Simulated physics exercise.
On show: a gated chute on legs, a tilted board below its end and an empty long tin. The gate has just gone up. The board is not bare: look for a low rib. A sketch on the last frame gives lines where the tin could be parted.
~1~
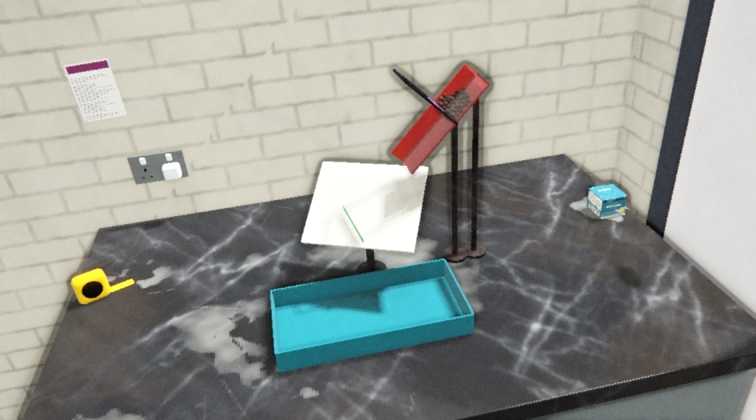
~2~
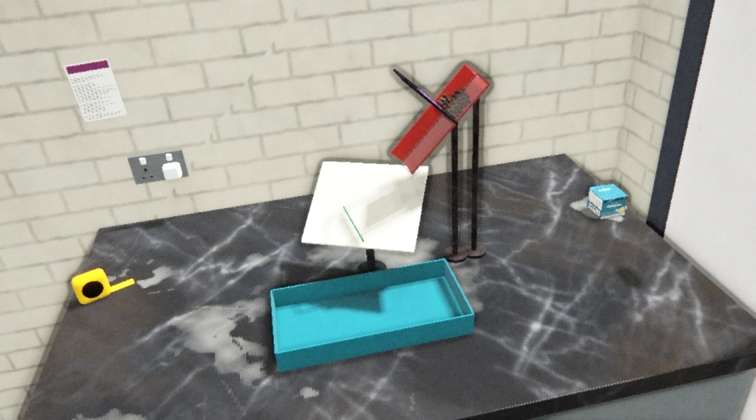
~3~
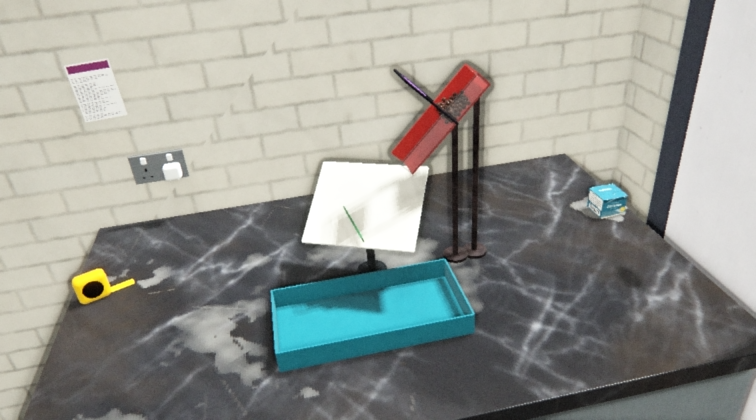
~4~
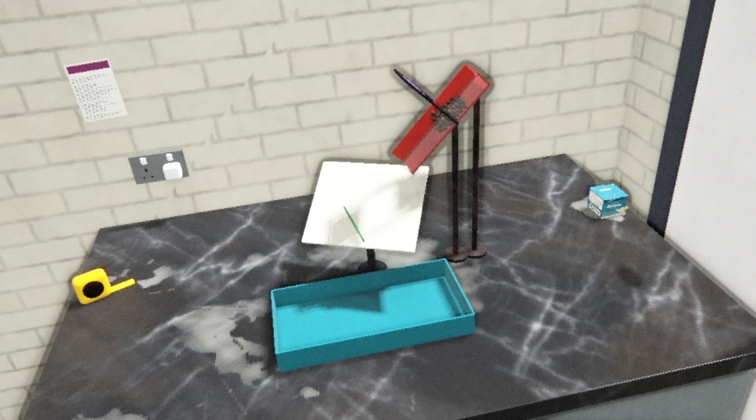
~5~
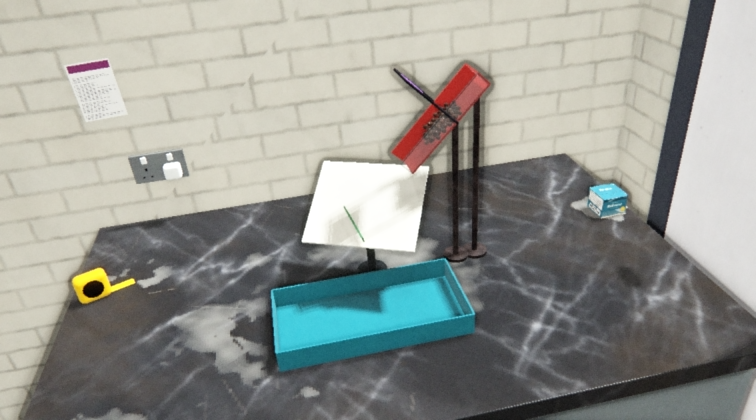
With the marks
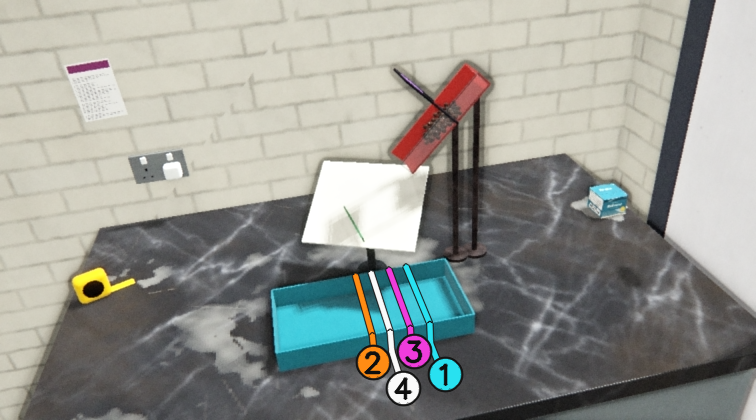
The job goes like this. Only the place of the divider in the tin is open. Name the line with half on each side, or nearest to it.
Best: 4.
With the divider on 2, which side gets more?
More lands on the right.
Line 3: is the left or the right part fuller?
More lands on the left.
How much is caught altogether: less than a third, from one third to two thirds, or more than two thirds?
More than two thirds.
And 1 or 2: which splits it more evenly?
2 it is.
On the marked copy, line 1 crosses the front rim at (429, 323); line 2 crosses the front rim at (372, 334); line 3 crosses the front rim at (410, 327); line 4 crosses the front rim at (389, 331).
With 1, of what is caught, all but a few on the left of the divider, only a few on the right.
With 2, of what is caught, a small share on the left of the divider, the bulk on the right.
With 3, of what is caught, the bulk on the left of the divider, a small share on the right.
With 4, of what is caught, close to a third on the left of the divider, close to two thirds on the right.
